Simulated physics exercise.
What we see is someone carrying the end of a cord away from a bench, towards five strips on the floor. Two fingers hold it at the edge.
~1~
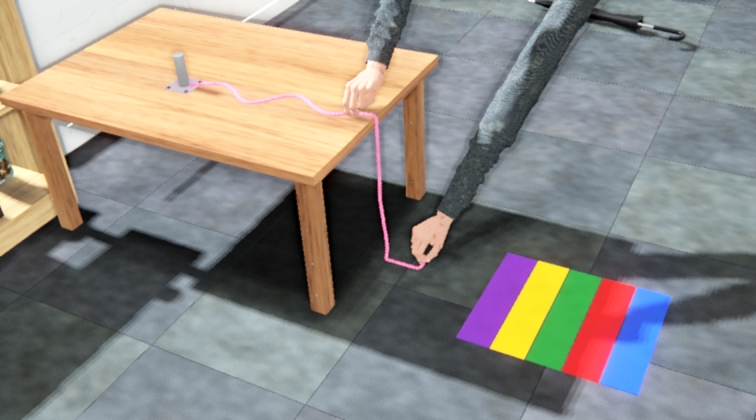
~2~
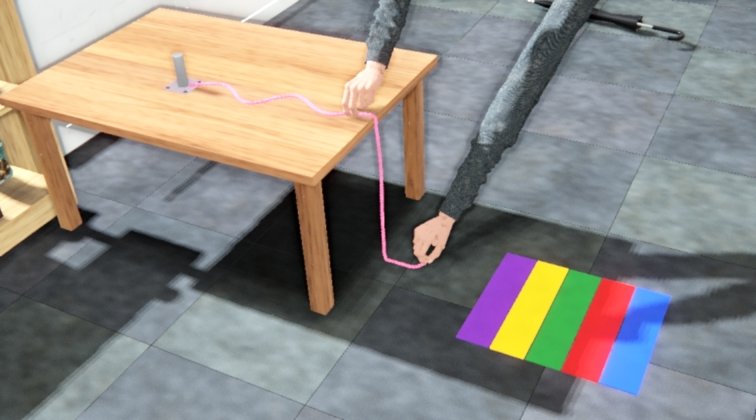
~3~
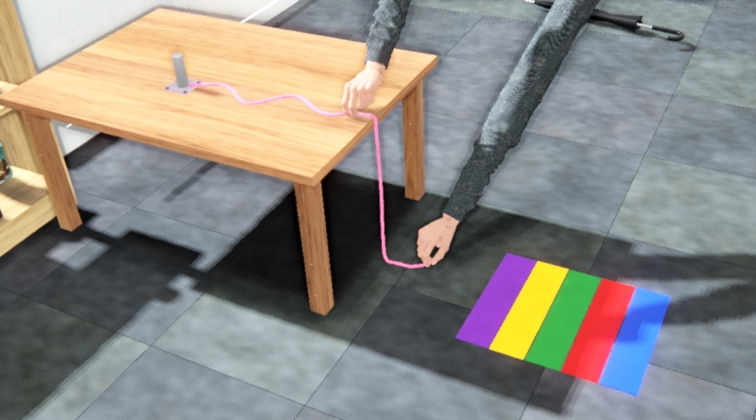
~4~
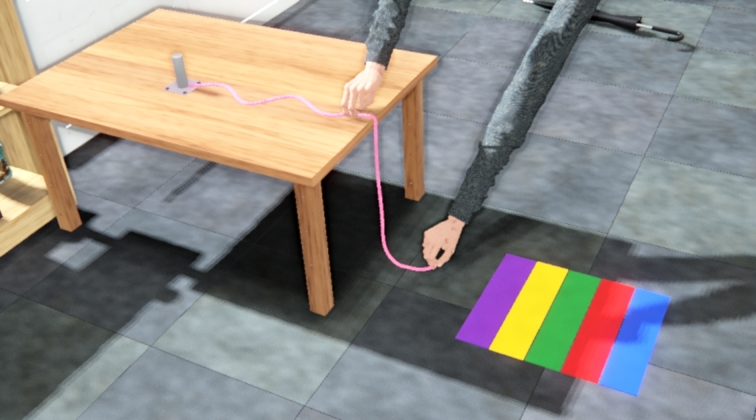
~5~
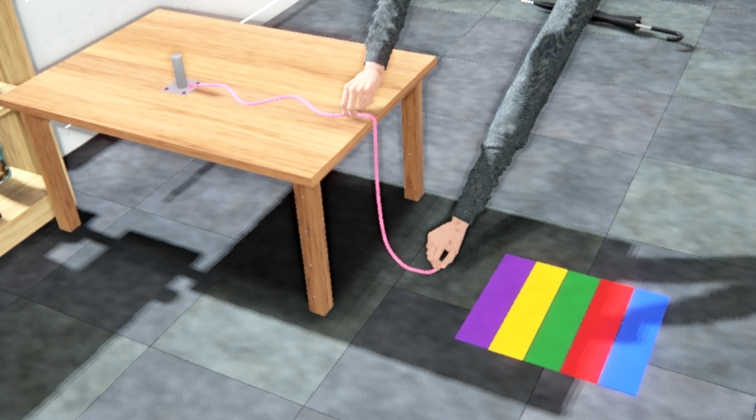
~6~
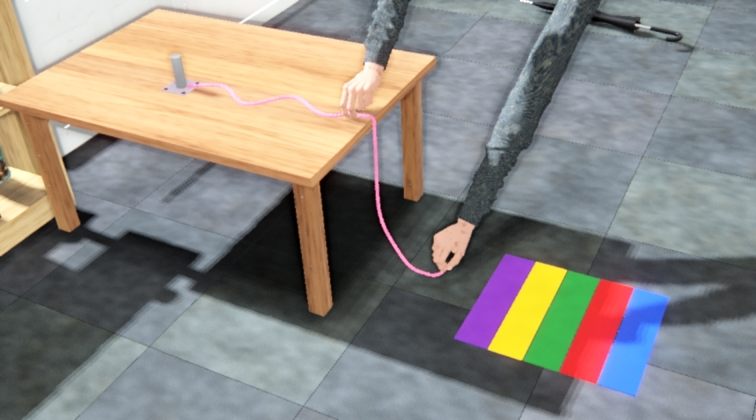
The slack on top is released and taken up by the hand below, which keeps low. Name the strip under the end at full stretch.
The end stops over the green strip.
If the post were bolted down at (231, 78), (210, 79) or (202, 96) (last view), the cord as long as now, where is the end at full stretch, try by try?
Try by try, around (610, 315), (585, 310) and (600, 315).
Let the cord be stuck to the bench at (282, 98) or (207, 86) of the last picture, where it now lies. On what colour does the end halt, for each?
In that order: Yellow; green.
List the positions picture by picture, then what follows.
In the first picture, end (424, 261); purple (482, 326); yellow (516, 336); green (551, 347); red (588, 358); blue (626, 370).
In the second picture, end (427, 261); cord through (222, 85) (267, 101) (318, 111) (376, 128) (382, 193) (384, 248).
In the third picture, end (430, 263).
In the fourth picture, end (436, 265); cord through (222, 86) (266, 102) (318, 111) (376, 129) (380, 194) (386, 249).
In the fifth picture, end (440, 267).
In the sixth picture, end (446, 269); cord through (220, 86) (265, 102) (316, 112) (374, 129) (377, 194) (397, 249).
A little later, end near (495, 282); over purple.
Next, end near (538, 295); over yellow.
When it is tight, end near (564, 302); over green. It gets as far as the green strip.
